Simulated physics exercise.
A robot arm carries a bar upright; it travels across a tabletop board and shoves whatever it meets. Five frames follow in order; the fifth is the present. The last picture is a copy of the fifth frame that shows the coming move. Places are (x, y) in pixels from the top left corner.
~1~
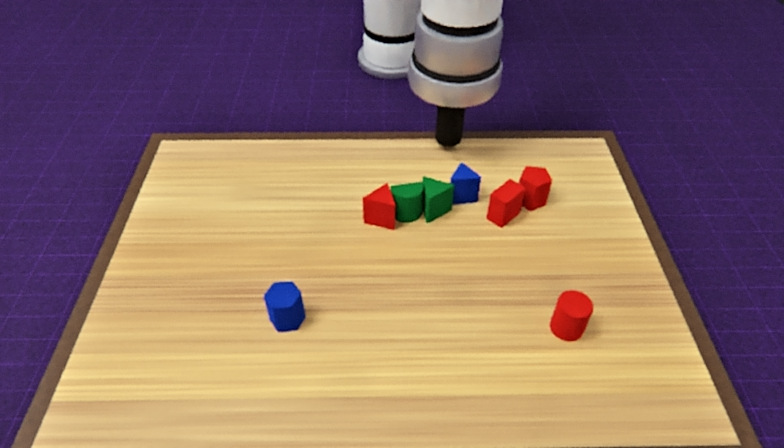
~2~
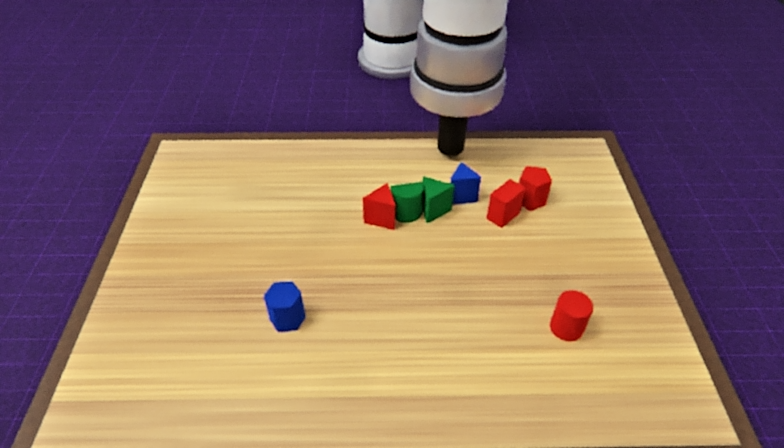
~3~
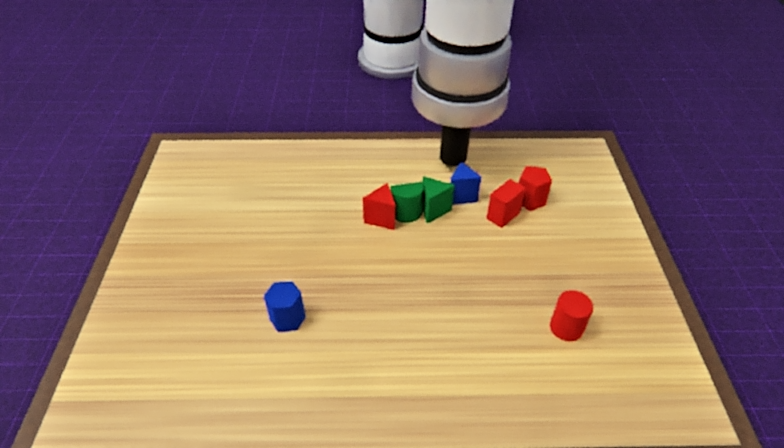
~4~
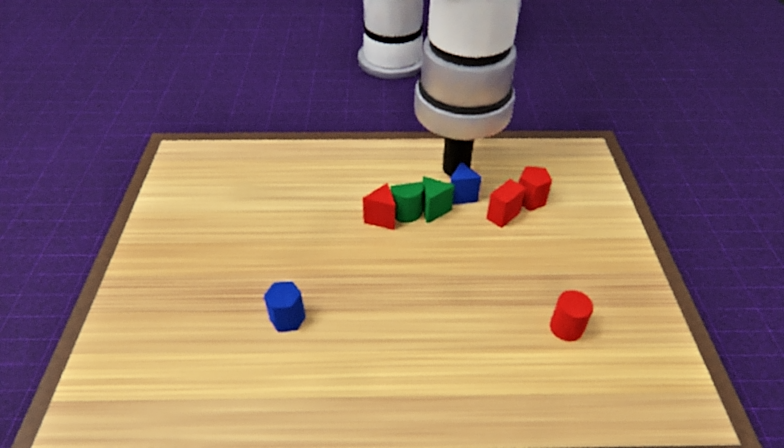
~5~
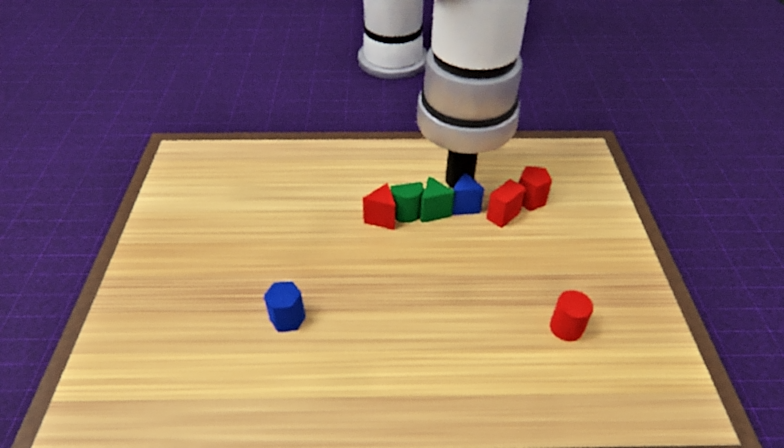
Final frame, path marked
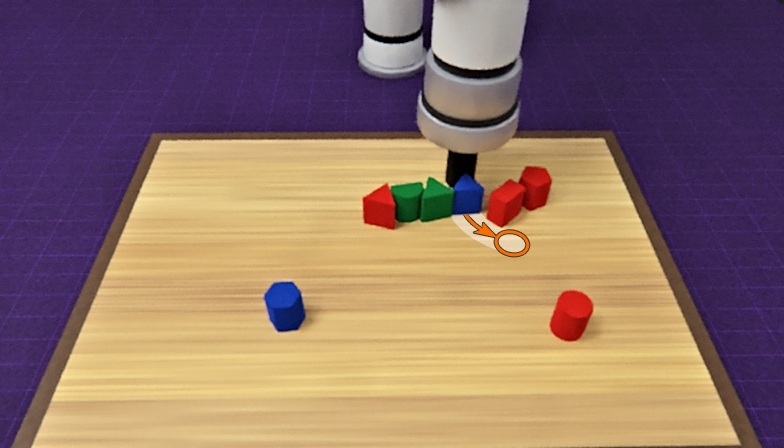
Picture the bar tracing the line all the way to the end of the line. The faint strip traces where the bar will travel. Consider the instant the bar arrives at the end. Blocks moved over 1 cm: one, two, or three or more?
It shifts a single block.
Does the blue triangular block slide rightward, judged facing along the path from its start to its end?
Yes
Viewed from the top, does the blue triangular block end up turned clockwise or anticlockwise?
From above, the turn goes clockwise.
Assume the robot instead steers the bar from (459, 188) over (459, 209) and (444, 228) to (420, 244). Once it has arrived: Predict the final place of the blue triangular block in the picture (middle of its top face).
In the picture, it is at (473, 216).
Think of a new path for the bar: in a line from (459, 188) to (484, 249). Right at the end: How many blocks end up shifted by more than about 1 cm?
Number moved: 1.
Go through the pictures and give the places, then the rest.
In the first frame, tip of the bar at (448, 139), middles of tops, green triangular block at (435, 186), blue triangular block at (465, 172).
In the second frame, bar at (451, 148), nothing pushed.
In the third frame, bar at (453, 158), nothing pushed.
In the fourth frame, bar at (456, 169), nothing pushed.
In the fifth frame, bar at (460, 181), green triangular block at (436, 188), blue triangular block at (468, 183).
The line goes from (459, 188) via (463, 209) and (481, 229), ending at (512, 243).
What follows on the original path. One third of the way, bar at (464, 204); blue triangular block at (474, 208).
Two thirds of the way, bar at (484, 223); blue triangular block at (483, 228), turned 35° clockwise.
At the end, bar at (513, 236); green triangular block unmoved; blue triangular block at (488, 231), turned 70° clockwise.
